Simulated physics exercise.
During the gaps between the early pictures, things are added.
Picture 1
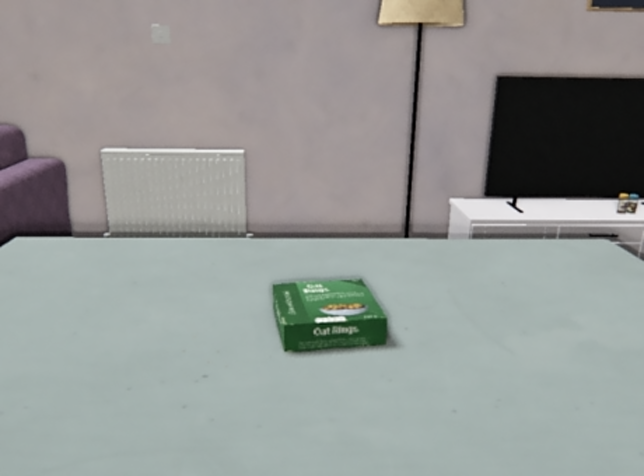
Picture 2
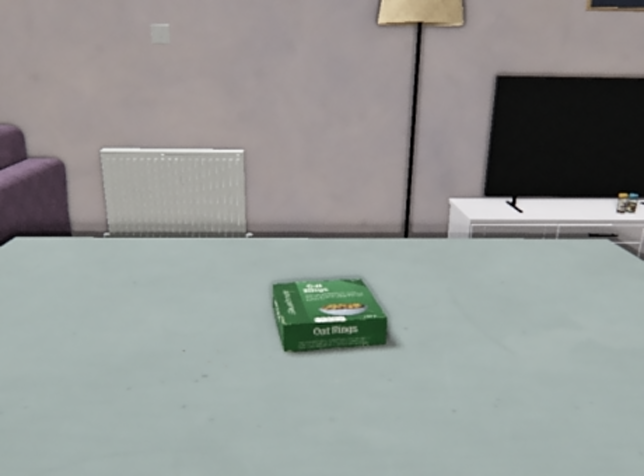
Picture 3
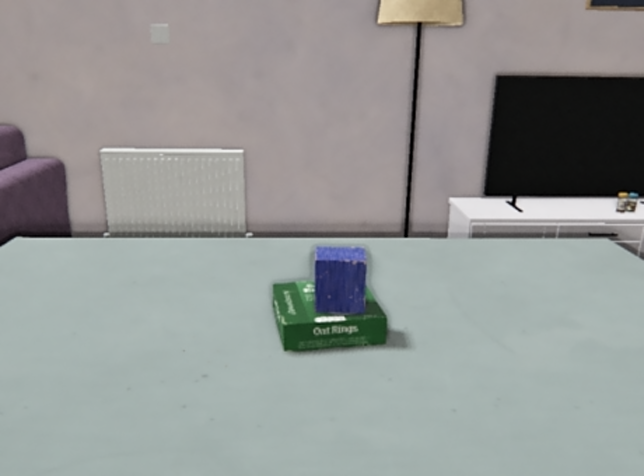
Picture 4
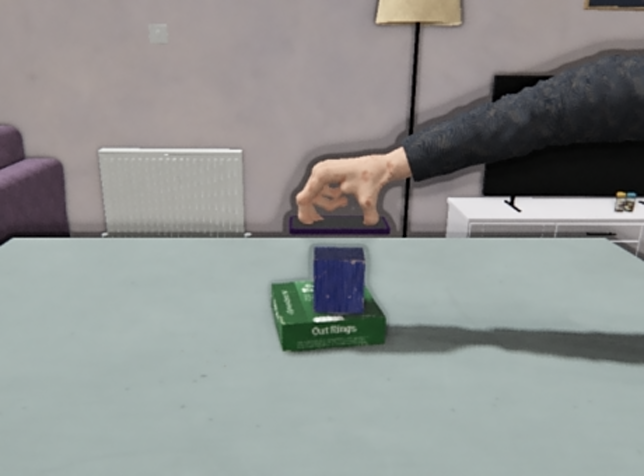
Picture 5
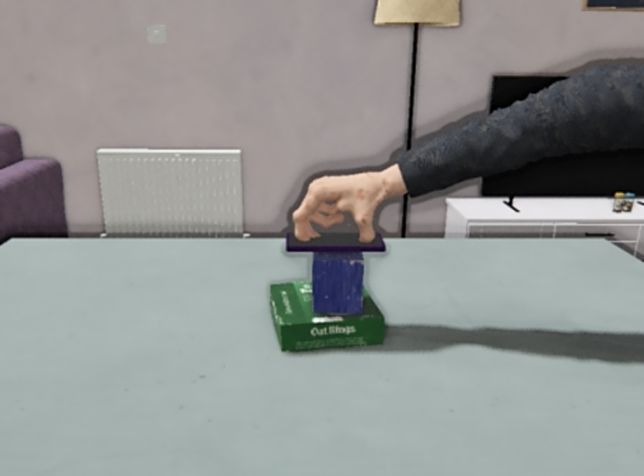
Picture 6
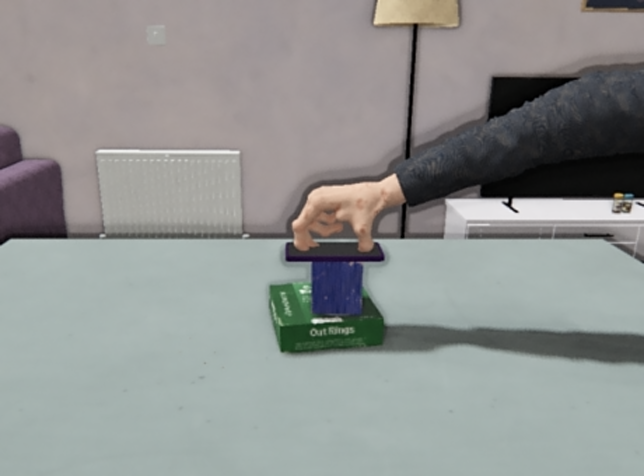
A blue block appears on a green packet lying on a pale table, then a hand reaching in from the right lowers a flat purple phone onto the top of the block and keeps holding it.
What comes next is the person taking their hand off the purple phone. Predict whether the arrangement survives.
It is going to stay together.
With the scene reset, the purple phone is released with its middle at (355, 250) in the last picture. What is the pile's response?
In the end the pile does not fall.
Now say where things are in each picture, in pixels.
In the first frame, the last thing is not in view yet; green packet (326, 312).
In the second frame, the last thing is not in view yet; green packet (326, 312).
In the third frame, the last thing is not in view yet; green packet (326, 312).
The fourth frame shows coming down; purple phone (338, 225); green packet (324, 312).
The fifth frame shows coming down; purple phone (335, 242); green packet (323, 312).
The sixth frame shows set down, still held; purple phone (334, 251); green packet (322, 313).
Then, 0.40 s past the last view, nothing moves.
Then, 0.70 s past the last view, purple phone resting near (334, 252).
Finally, all 3 still in place. Final places as the last picture's camera would see them, purple phone near (334, 252). The pile stays up.
